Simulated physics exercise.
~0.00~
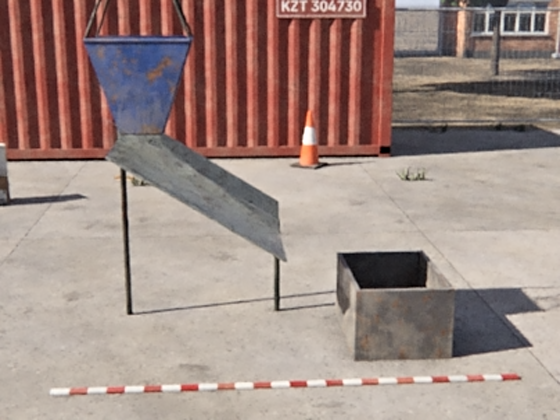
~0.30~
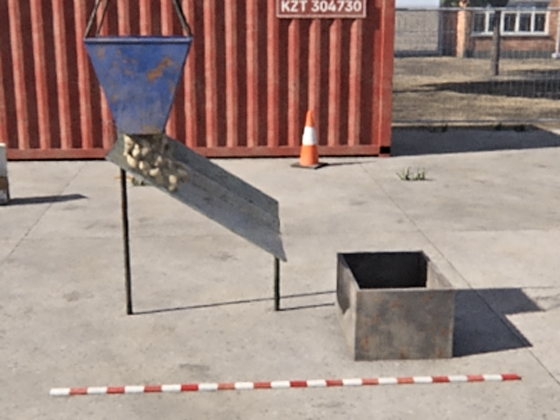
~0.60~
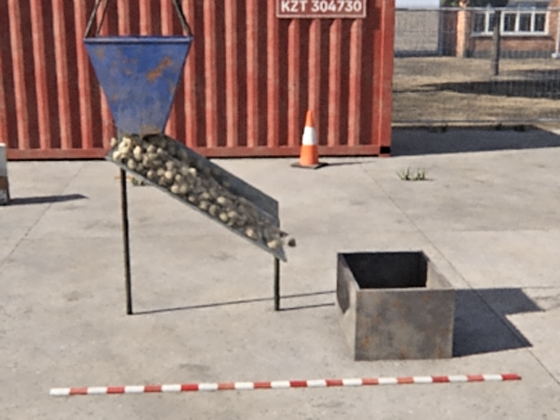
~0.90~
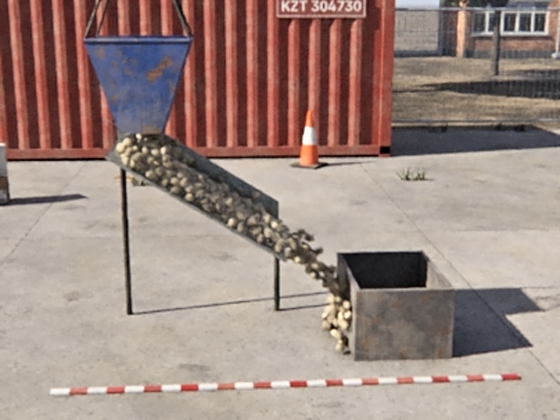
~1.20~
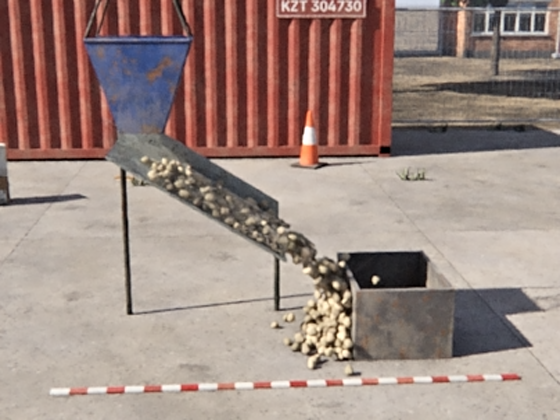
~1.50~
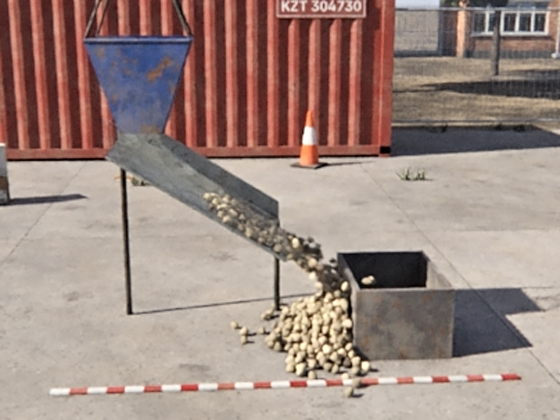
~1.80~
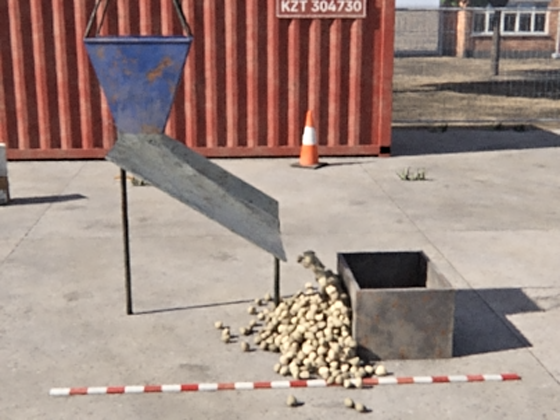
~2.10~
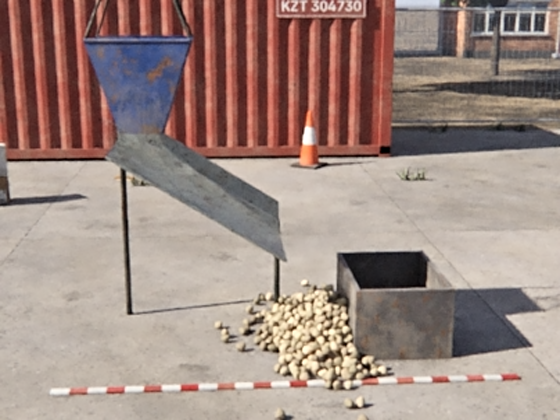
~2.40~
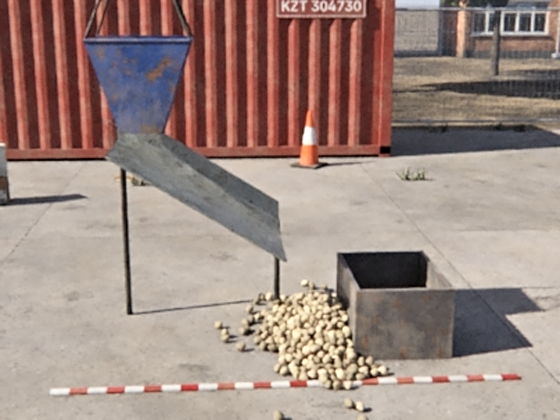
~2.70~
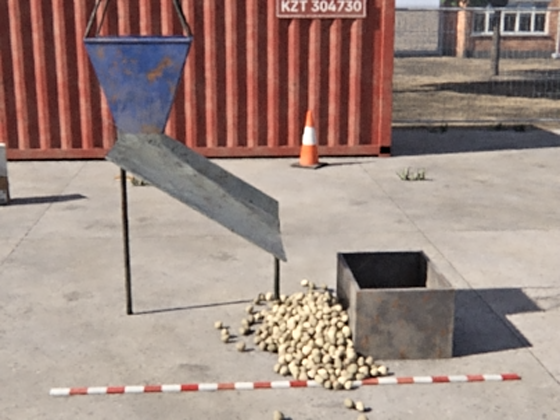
A blue skip drops stones down a steel slope, and nearly all pile left of the bin.
